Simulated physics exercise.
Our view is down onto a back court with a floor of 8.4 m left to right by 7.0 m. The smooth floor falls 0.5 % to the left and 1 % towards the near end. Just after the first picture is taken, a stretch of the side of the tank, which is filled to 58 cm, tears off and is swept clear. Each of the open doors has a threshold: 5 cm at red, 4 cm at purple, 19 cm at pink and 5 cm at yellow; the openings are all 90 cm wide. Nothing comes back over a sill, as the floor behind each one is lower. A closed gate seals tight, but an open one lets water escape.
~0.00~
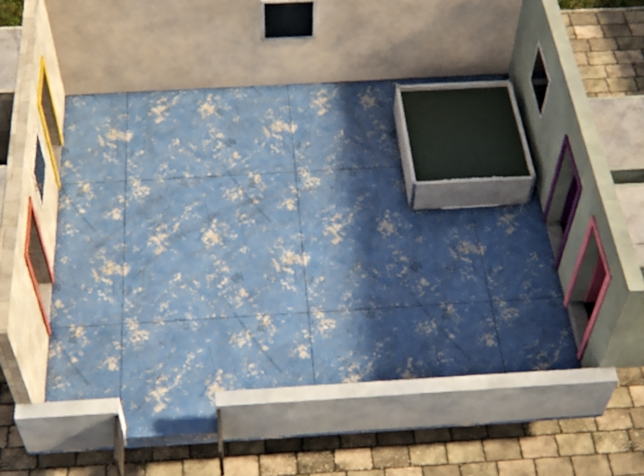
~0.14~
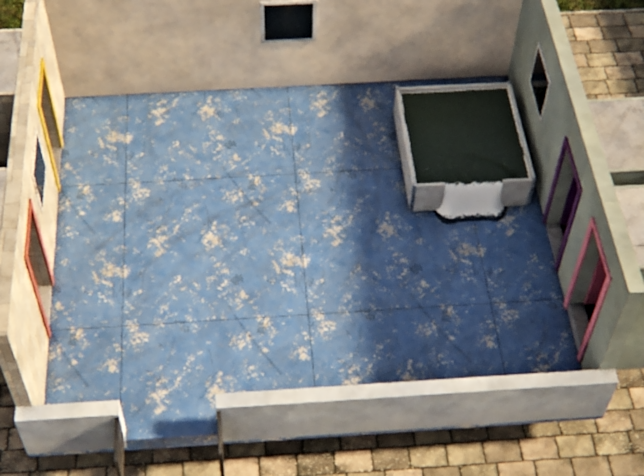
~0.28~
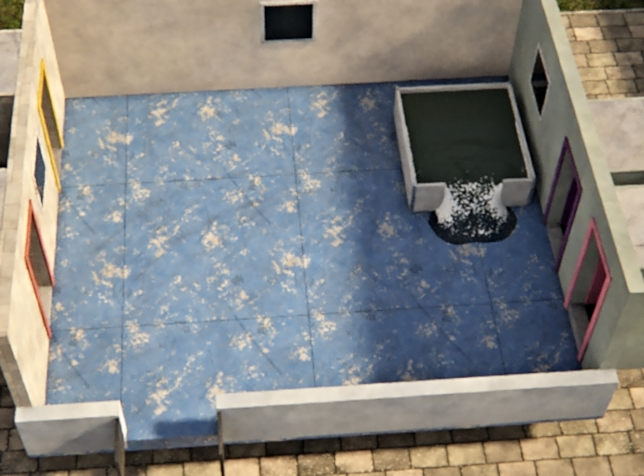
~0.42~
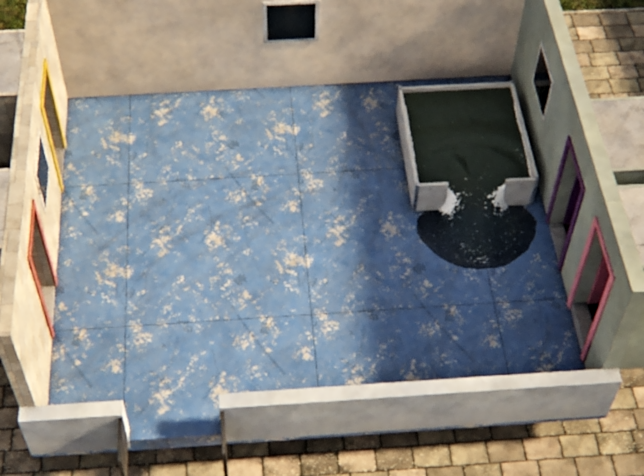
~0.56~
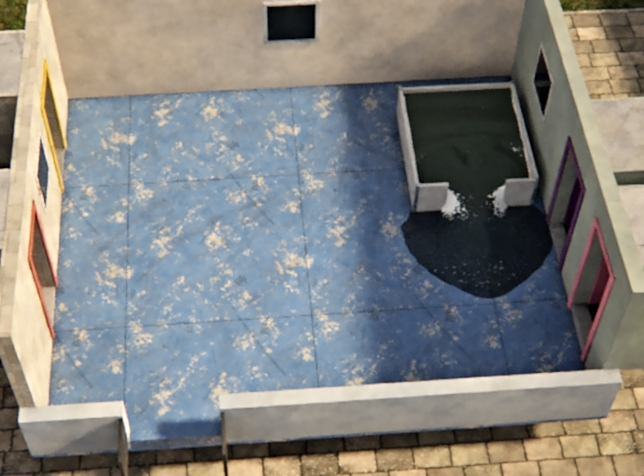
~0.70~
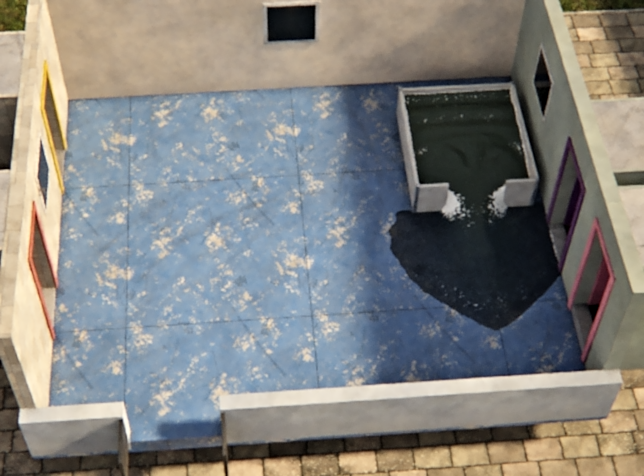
Dark water pouring through a gap in the front of a raised square tank, spreading across a walled court's blue, pale-flecked floor.
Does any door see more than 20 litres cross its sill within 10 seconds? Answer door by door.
Taking each door, the red door does; the purple door does; the pink door does not; the yellow door does not.
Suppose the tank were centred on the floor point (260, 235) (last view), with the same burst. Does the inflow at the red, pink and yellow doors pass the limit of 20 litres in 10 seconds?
For the red door, the amount is acceptable; for the pink door, the amount is acceptable; for the yellow door, the amount is acceptable.
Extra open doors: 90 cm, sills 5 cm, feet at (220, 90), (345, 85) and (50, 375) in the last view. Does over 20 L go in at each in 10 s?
Per doorway, in order: Insufficient / insufficient / sufficient.
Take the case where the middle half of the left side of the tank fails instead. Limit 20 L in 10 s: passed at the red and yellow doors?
Log - red: Threshold topped, yellow: Threshold topped.
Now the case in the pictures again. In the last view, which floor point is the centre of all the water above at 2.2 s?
Roughly (473, 224) in the last picture.
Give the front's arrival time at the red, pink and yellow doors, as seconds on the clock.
Times: Red 5.5 seconds, pink 1.1 seconds, yellow 7.5 seconds.
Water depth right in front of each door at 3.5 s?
Depth readings (cm): Red = 0; purple = 5; pink = 14; yellow = 0.
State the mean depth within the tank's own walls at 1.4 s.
Some 42 cm.
After 1.4 s water covers 20 % of the floor and is deepest (31 cm) near (479, 218); red door not reached, purple door 8 cm at the sill, 4 L in, pink door 11 cm at the sill, 0 L in, yellow door not reached.
After 2.2 s water covers 25 % of the floor and is deepest (34 cm) near (575, 396); red door not reached, purple door 6 cm at the sill, 22 L in, pink door 13 cm at the sill, 0 L in, yellow door not reached.
After 3.5 s water covers 30 % of the floor and is deepest (26 cm) near (564, 397); red door not reached, purple door 5 cm at the sill, 41 L in, pink door 14 cm at the sill, 1 L in, yellow door not reached.
After 6.0 s water covers 50 % of the floor and is deepest (18 cm) near (575, 396); red door 8 cm at the sill, 0 L in, purple door 4 cm at the sill, 53 L in, pink door 13 cm at the sill, 2 L in, yellow door not reached.
After 10.0 s water covers 65 % of the floor and is deepest (12 cm) near (47, 433); red door 10 cm at the sill, 63 L in, purple door 4 cm at the sill, 56 L in, pink door 8 cm at the sill, 2 L in, yellow door 4 cm at the sill, 0 L in.
